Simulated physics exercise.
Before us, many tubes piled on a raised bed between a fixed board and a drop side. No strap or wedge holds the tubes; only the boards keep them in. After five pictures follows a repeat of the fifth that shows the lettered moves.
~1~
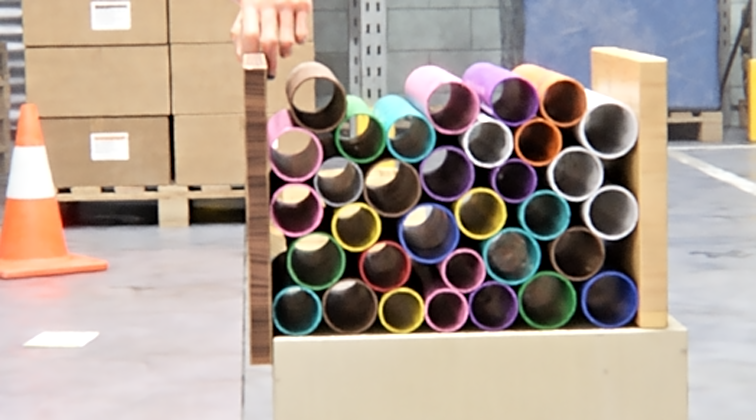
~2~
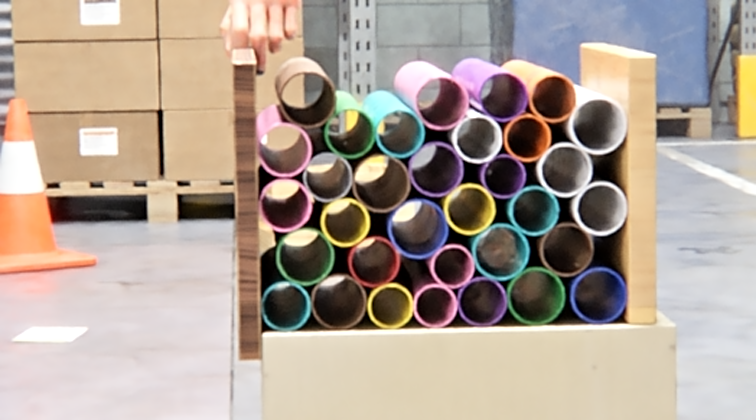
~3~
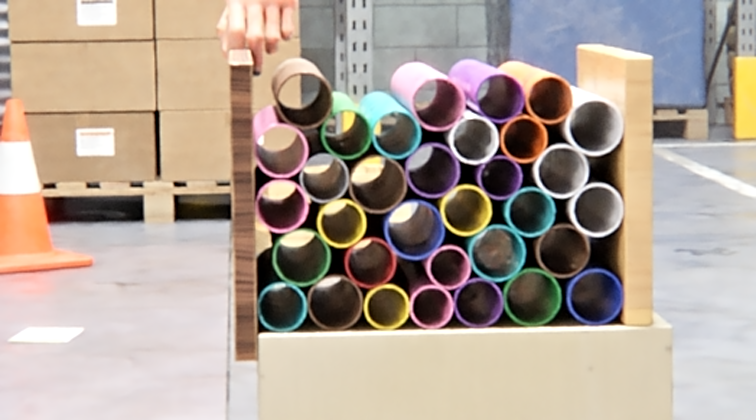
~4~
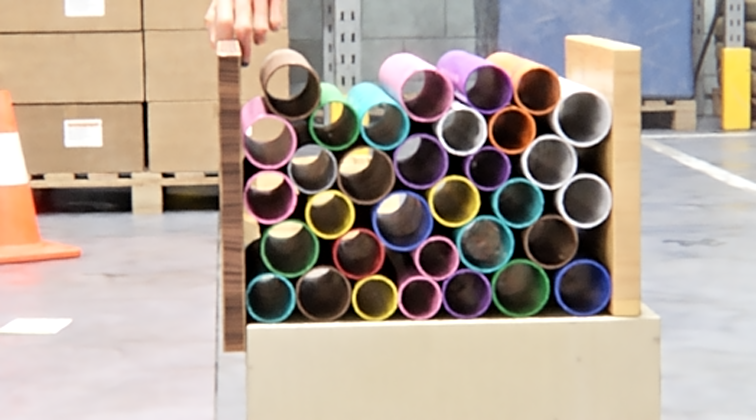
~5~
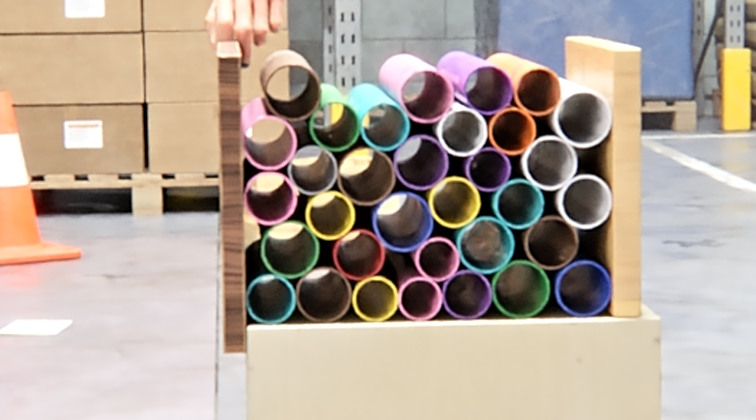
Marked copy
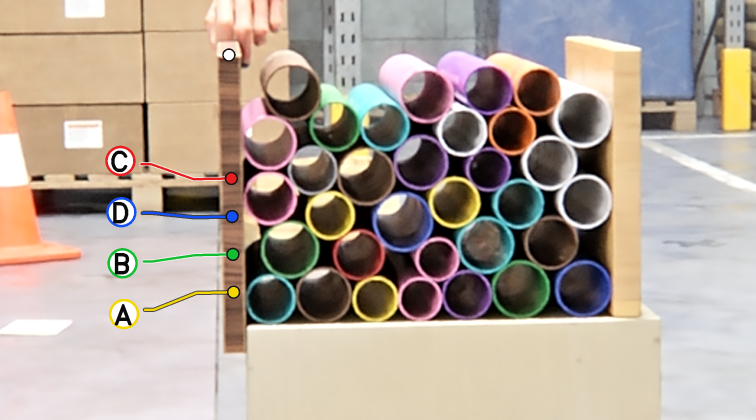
At the start, colourful open tubes are stacked between two upright boards on a pale base, with a hand gripping the top of the left board. The whole scene, including the orange cone and boxes behind, drifts slightly left, then stays nearly still, while the hand, boards and tubes show no clear movement against one another.
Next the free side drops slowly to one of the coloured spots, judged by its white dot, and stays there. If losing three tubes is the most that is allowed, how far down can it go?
The lowest mark that will do is D.
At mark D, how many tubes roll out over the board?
At D the number is two.
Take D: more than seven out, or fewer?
At D, fewer than seven.
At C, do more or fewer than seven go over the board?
Fewer than seven.
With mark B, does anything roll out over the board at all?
Yes.
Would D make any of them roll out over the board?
Yes.
On the marked copy, A at (234, 292); B at (233, 254); C at (231, 179); D at (232, 217); the white dot at (229, 55).
Following D. Soon after the start, top of the board (242, 131).
Later, top of the board (243, 214).
In the end, top of the board (243, 216), two out over the board.
As for the rest, A more than three out over the board; B more than three out over the board; C two out over the board.
